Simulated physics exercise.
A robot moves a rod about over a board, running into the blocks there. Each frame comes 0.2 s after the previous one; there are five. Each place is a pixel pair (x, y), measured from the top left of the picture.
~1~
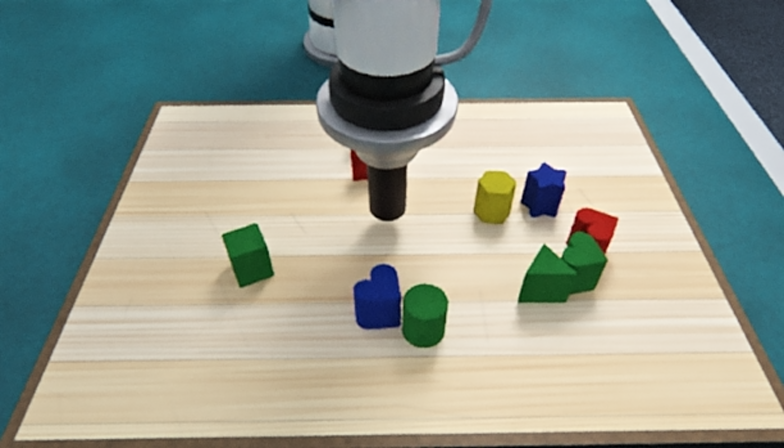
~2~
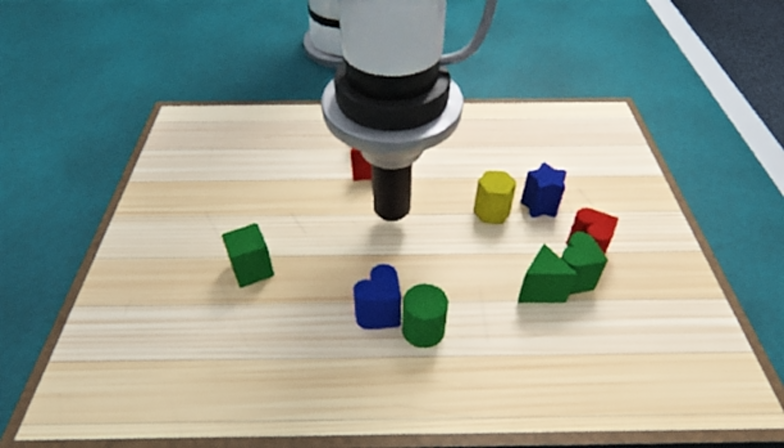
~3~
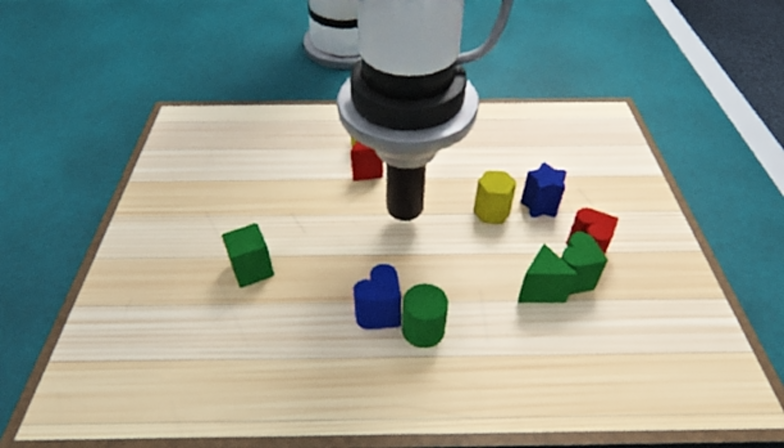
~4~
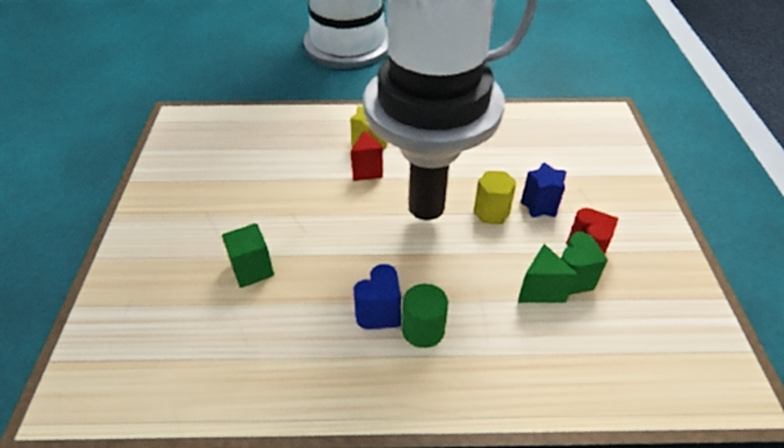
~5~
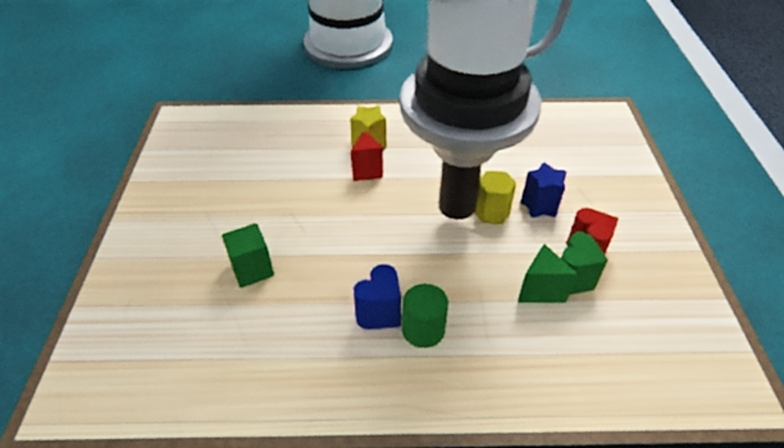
On a wooden board, a robot moves its dark rod right among still, coloured blocks.
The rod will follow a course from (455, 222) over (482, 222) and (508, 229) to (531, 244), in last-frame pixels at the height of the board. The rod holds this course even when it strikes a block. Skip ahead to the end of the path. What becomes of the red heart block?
Answer: Unmoved.
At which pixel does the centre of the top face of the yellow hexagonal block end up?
Its top centre lands on (527, 176).
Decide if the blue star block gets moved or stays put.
Moved away.
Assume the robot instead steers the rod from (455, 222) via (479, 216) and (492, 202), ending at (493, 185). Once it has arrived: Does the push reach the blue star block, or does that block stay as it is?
It travels a centimetre or more.
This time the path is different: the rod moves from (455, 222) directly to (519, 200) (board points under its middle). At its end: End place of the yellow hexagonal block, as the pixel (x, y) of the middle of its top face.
Pixel (559, 163).
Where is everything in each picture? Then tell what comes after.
In the first picture, lower end of the rod at (388, 210), tops of blocks, yellow hexagonal block at (498, 181), blue star block at (549, 175), red heart block at (599, 222).
In the second picture, rod at (392, 210), blocks as before.
In the third picture, rod at (405, 209), blocks as before.
In the fourth picture, rod at (427, 209), blocks as before.
In the fifth picture, rod at (457, 208), yellow hexagonal block at (498, 181), blue star block at (549, 175), red heart block at (599, 222).
On the path given first. Halfway along, rod at (499, 211); yellow hexagonal block at (525, 176), turned 30° anticlockwise; blue star block at (557, 172), turned 15° clockwise.
At the end, rod at (535, 230); yellow hexagonal block at (527, 176), turned 30° anticlockwise; blue star block at (559, 171); red heart block not moved.
